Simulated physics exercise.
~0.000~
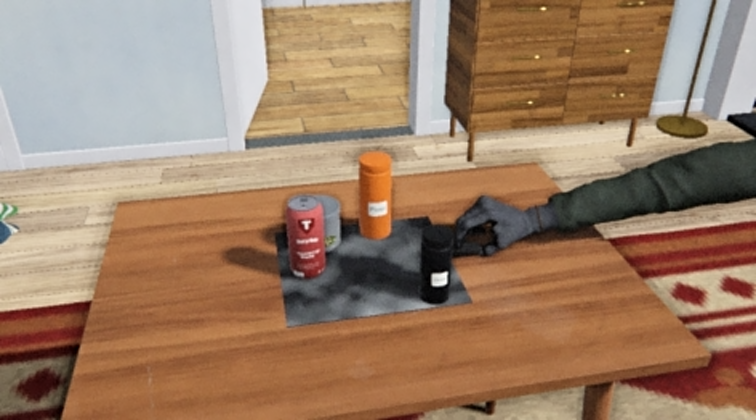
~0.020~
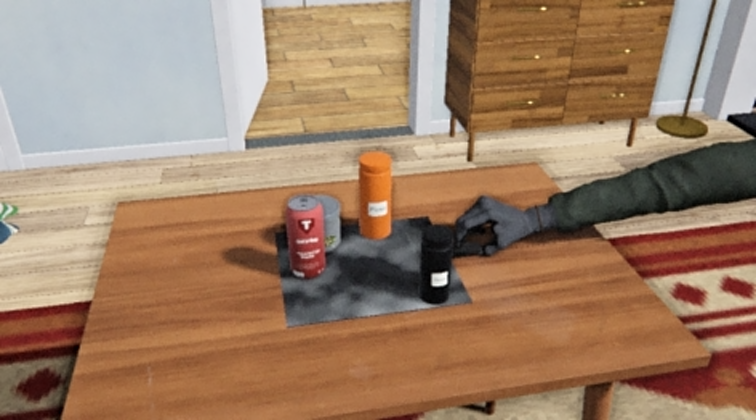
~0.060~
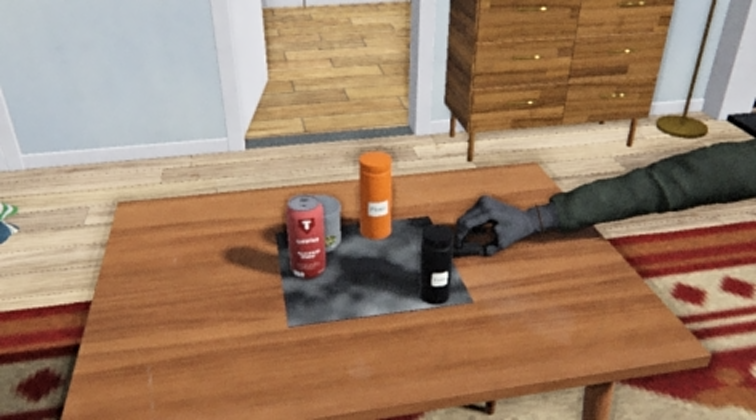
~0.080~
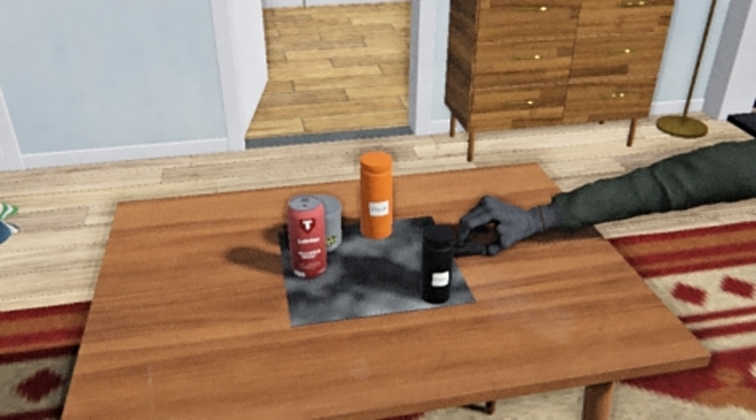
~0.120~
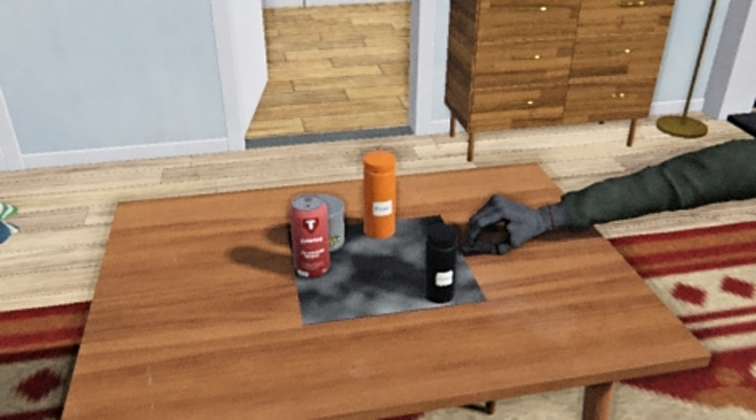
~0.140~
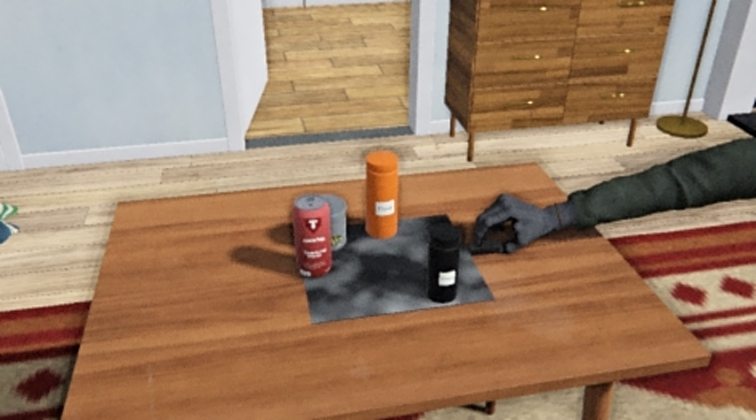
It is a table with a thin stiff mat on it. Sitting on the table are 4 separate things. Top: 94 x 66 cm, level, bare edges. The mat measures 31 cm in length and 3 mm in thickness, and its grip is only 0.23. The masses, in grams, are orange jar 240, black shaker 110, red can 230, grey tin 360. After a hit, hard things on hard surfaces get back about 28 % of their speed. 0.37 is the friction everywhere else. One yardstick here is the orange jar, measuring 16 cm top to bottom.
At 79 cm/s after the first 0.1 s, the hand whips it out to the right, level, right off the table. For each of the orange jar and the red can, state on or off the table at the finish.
Orange jar: Off; red can: On.
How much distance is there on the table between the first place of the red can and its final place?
About 5 cm.
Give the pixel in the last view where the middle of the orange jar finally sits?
The resting point is around (748, 158).
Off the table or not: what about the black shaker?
When everything stops, the black shaker is out of bounds.
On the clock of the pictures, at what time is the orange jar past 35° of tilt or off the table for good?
0.8 s, roughly.
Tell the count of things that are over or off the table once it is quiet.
Count: 2.
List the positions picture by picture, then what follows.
In the first picture, 0 cm of pull; orange jar (375, 196); red can (306, 238).
In the second picture, 0 cm of pull; black shaker (436, 265).
In the third picture, 0 cm of pull; black shaker (436, 265).
In the fourth picture, 1 cm of pull; black shaker (437, 264).
In the fifth picture, 3 cm of pull; black shaker (440, 264).
In the sixth picture, 4 cm of pull; orange jar (382, 195); red can (312, 237).
After 0.44 s, 28 cm of pull; orange jar moved 18 cm near (469, 187); red can moved 6 cm near (338, 235); black shaker moved 19 cm.
After 0.84 s, 59 cm of pull; orange jar and black shaker now off the table; red can moved 5 cm near (336, 236); grey tin moved 19 cm.
In the end (1.7 s), off the table, orange jar and black shaker; not toppled but over 6 cm from the start, grey tin; red can under 6 cm from the start. At the end, from the last picture's camera, orange jar near (748, 158), red can near (336, 236).
